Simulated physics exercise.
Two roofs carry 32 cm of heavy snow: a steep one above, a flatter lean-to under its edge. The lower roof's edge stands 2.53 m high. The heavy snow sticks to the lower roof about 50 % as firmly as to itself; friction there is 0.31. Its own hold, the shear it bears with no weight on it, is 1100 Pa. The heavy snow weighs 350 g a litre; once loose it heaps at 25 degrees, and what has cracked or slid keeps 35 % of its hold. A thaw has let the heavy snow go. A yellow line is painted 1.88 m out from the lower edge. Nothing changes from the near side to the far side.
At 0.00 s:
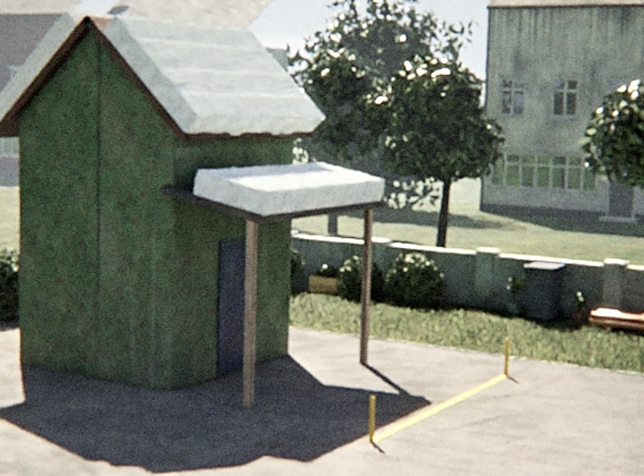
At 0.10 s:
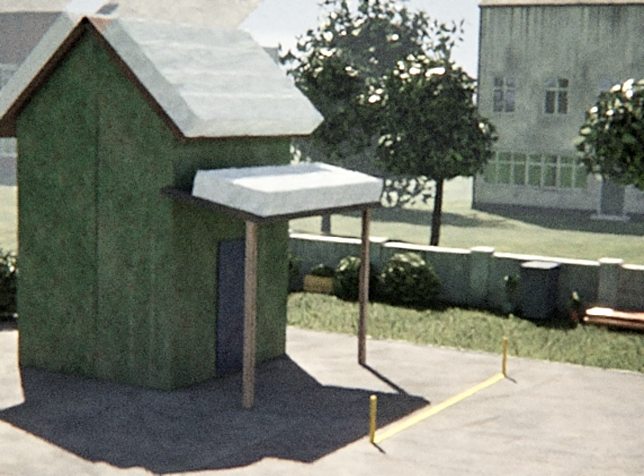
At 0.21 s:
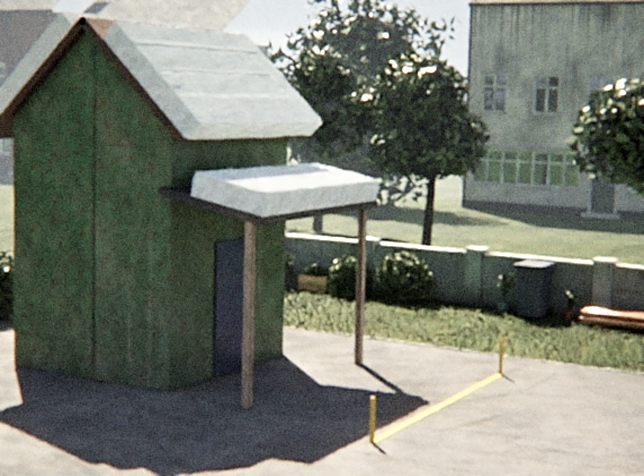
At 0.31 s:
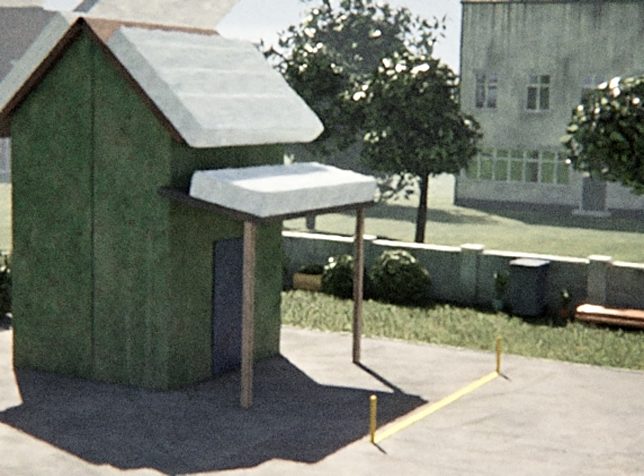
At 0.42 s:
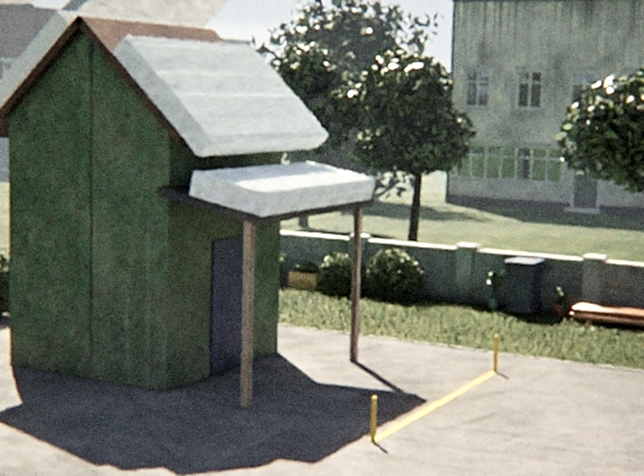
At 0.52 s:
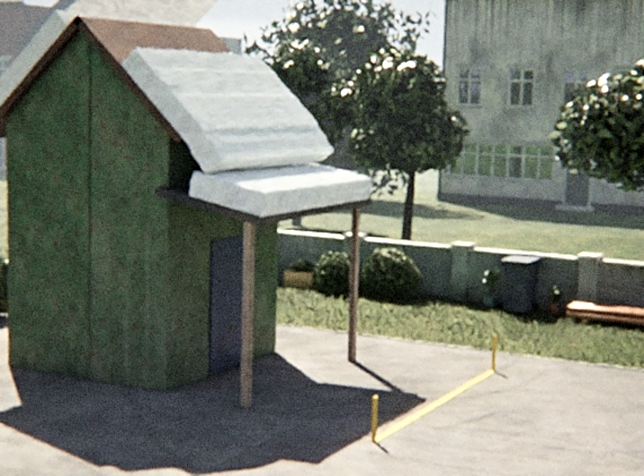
Thick snow slides down the steep roof of a green shed toward the lower lean-to roof.
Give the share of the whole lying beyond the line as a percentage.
About 9 %.
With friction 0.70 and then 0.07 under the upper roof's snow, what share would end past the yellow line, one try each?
In turn about 0 %, 14 %.
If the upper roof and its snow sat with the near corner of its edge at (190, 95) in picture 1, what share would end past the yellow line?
In that case some 25 per cent.
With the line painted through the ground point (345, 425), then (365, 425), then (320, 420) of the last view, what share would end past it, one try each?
In that order: 25 %, 18 %, 35 %.
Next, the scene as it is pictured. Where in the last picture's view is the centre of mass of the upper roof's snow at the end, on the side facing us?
Near (306, 342).
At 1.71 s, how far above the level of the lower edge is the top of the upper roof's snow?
Some 0.8 m.
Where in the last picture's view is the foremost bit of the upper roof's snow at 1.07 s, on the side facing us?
Around (284, 186).
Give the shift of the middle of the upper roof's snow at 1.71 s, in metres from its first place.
About 3.2 m.
After 1.07 s, none is below the lower edge and 0 % is past the line.
After 1.71 s, 44 % is below the lower edge and 0 % is past the line.
After 2.36 s, 63 % is below the lower edge and 9 % is past the line.
After 3.00 s, 63 % is below the lower edge and 9 % is past the line.
After 3.10 s, 63 % is below the lower edge and 9 % is past the line.
